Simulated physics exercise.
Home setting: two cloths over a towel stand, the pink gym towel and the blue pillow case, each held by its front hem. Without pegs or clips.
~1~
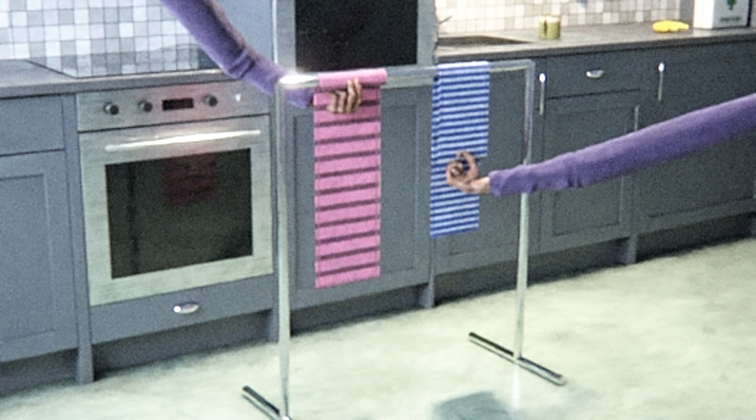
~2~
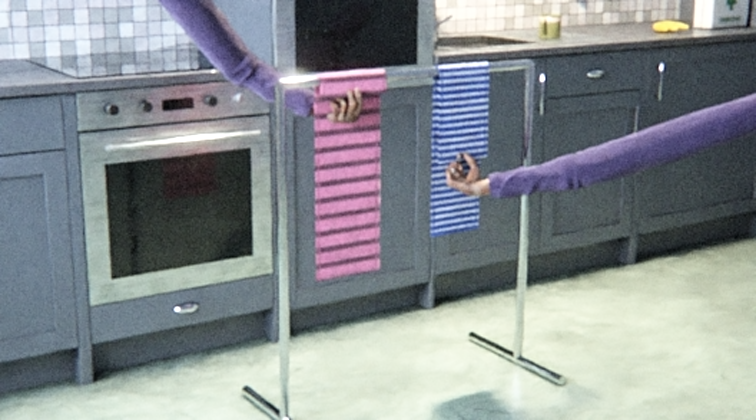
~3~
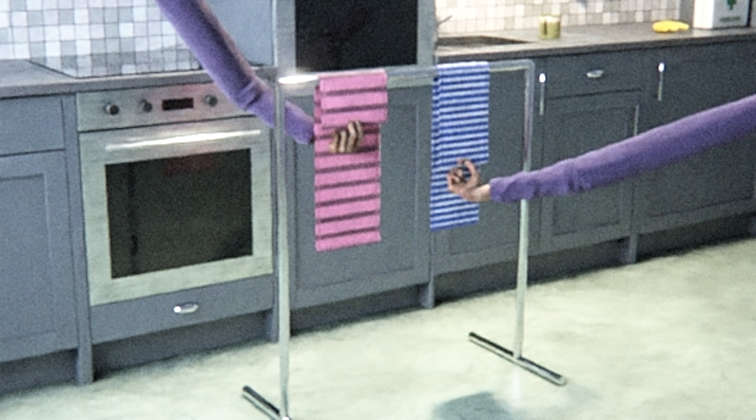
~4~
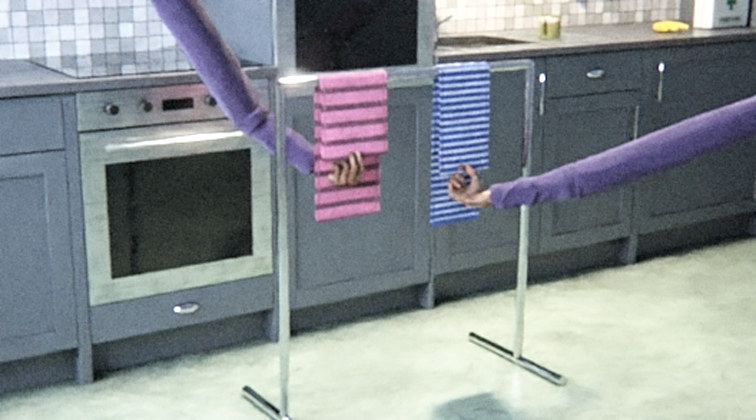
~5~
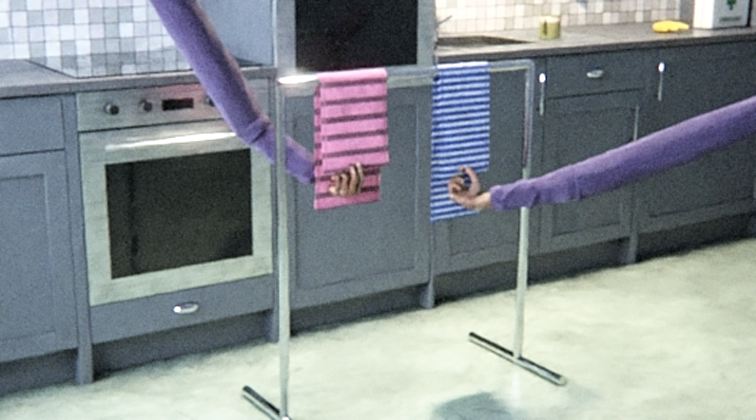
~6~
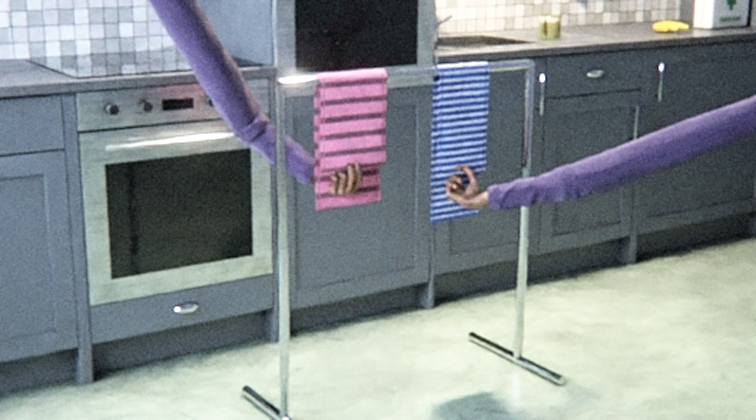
Two purple-sleeved arms reach in from the left and right, their hands on two striped cloths hung over a metal stand in a grey kitchen, seen from the front by a still camera. The left cloth is pink, the right blue, with an oven behind at left. The left hand draws the pink cloth's front down, its back edge rising, then stays still, while the right hand lowers the blue one slightly.
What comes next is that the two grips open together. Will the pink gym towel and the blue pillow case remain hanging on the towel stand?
In order: I expect the pink gym towel is going to remain in place; I expect the blue pillow case is going to remain in place.
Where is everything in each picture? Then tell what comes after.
In the first frame, gym towel front hem (370, 81), back hem (364, 276); pillow case front hem (451, 156), back hem (443, 231).
In the second frame, gym towel front hem (371, 90); pillow case front hem (451, 157).
In the third frame, gym towel front hem (371, 120); pillow case front hem (452, 163).
In the fourth frame, gym towel front hem (372, 151); pillow case front hem (453, 169).
In the fifth frame, gym towel front hem (372, 162); pillow case front hem (453, 171).
In the sixth frame, gym towel front hem (370, 162), back hem (364, 199), front over half the back; pillow case front hem (451, 170), back hem (443, 217), front over half the back.
Then, 0.62 s past the final frame, gym towel unmoved; pillow case unmoved.
When it is over, gym towel unmoved; pillow case unmoved. The pink gym towel hangs there and the blue pillow case keeps its place.
